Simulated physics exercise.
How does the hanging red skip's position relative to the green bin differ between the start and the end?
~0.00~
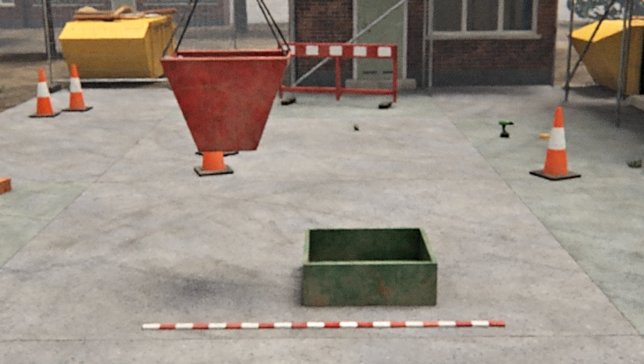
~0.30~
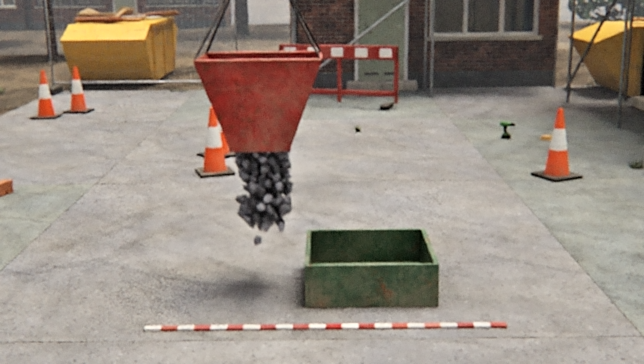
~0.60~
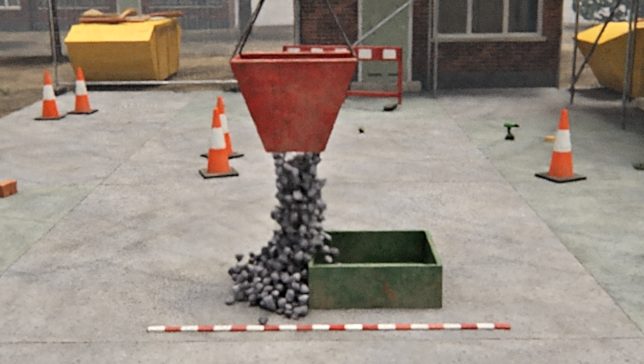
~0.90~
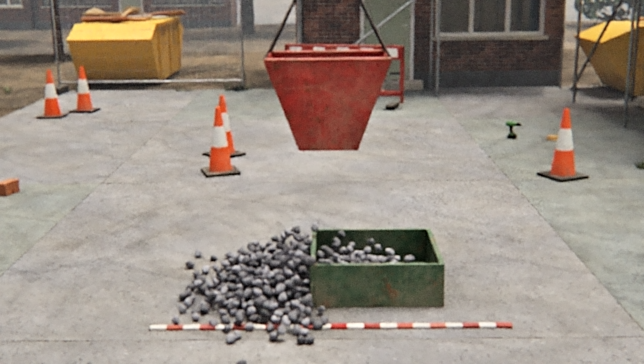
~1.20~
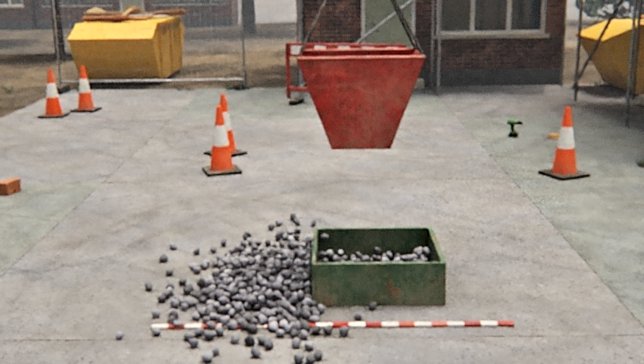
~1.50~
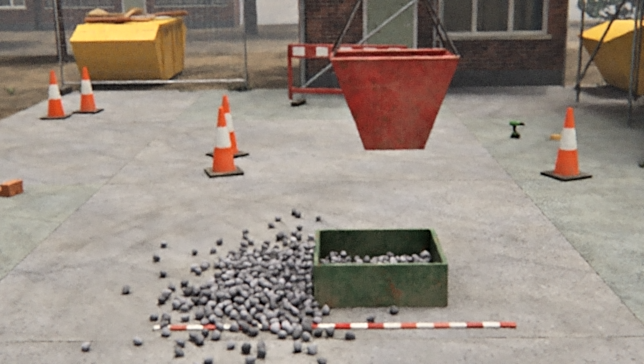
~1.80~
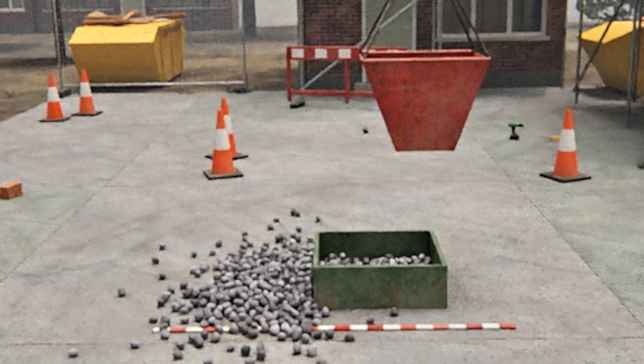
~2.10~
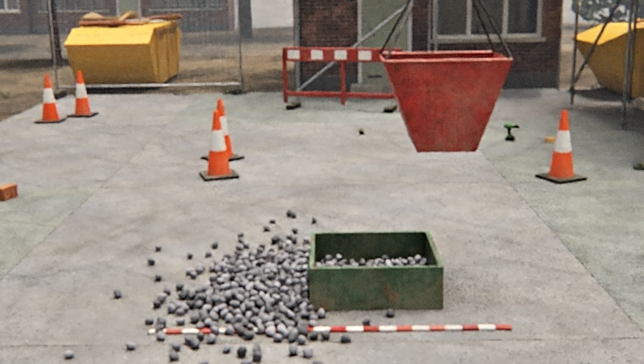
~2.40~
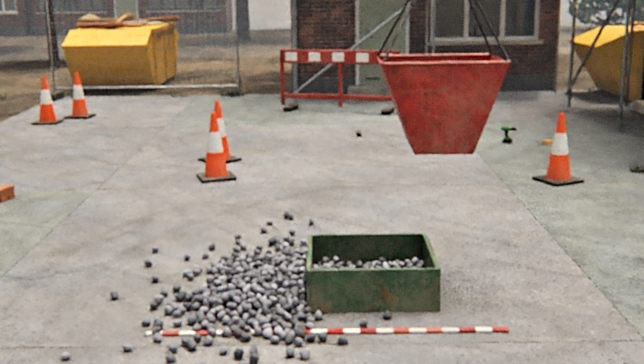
At the start the red skip hangs up and to the left of the green bin. By the end it has moved right and hangs above and a little to the right of the bin's middle.
